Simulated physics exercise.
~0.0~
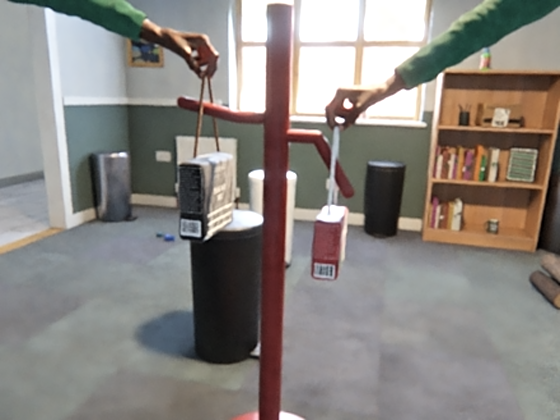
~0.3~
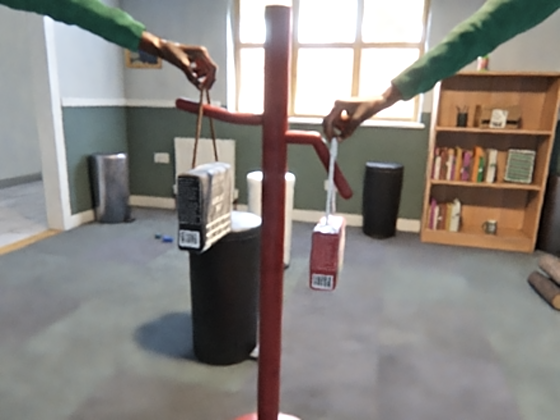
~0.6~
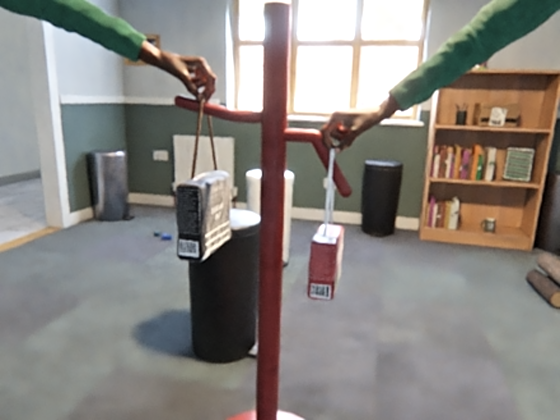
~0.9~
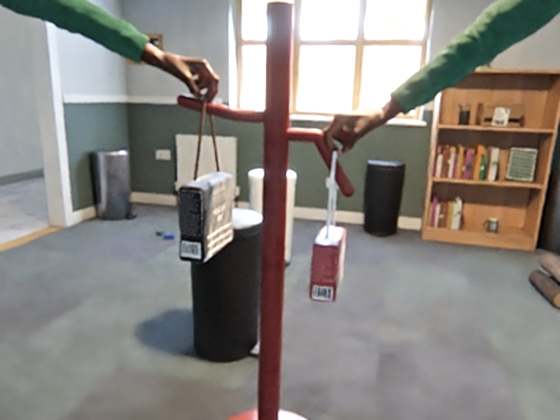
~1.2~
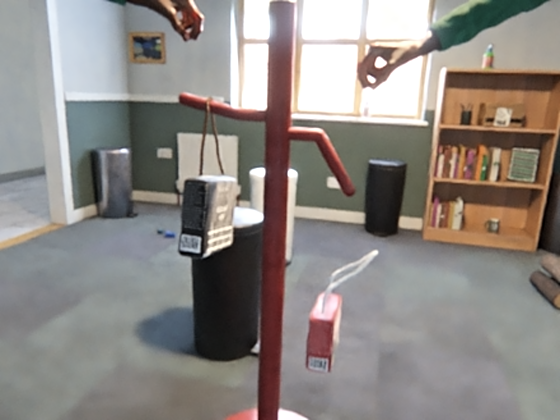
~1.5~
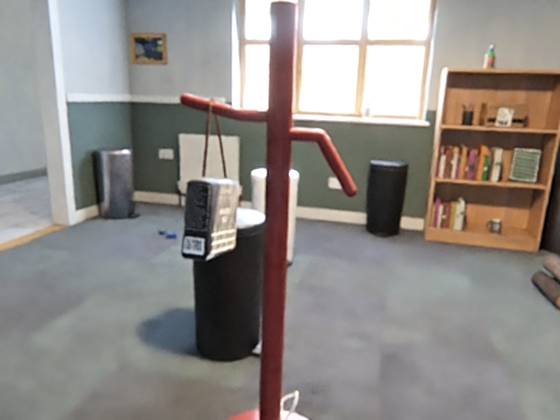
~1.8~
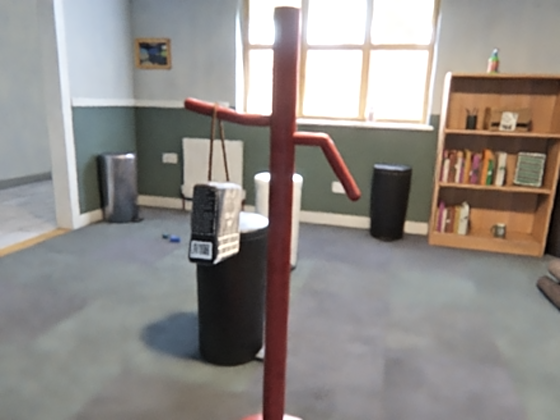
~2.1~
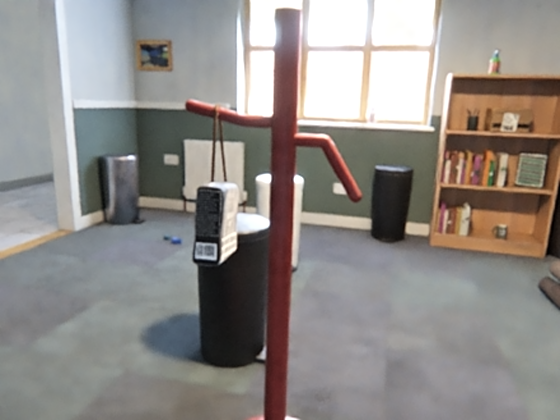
In a room with a bookcase and a bright window, two hands lower a black bag and a red pouch by their loops beside a red stand's pegs, then let go and withdraw; the pouch drops to the floor on the right, while the bag stays hanging from the left peg.
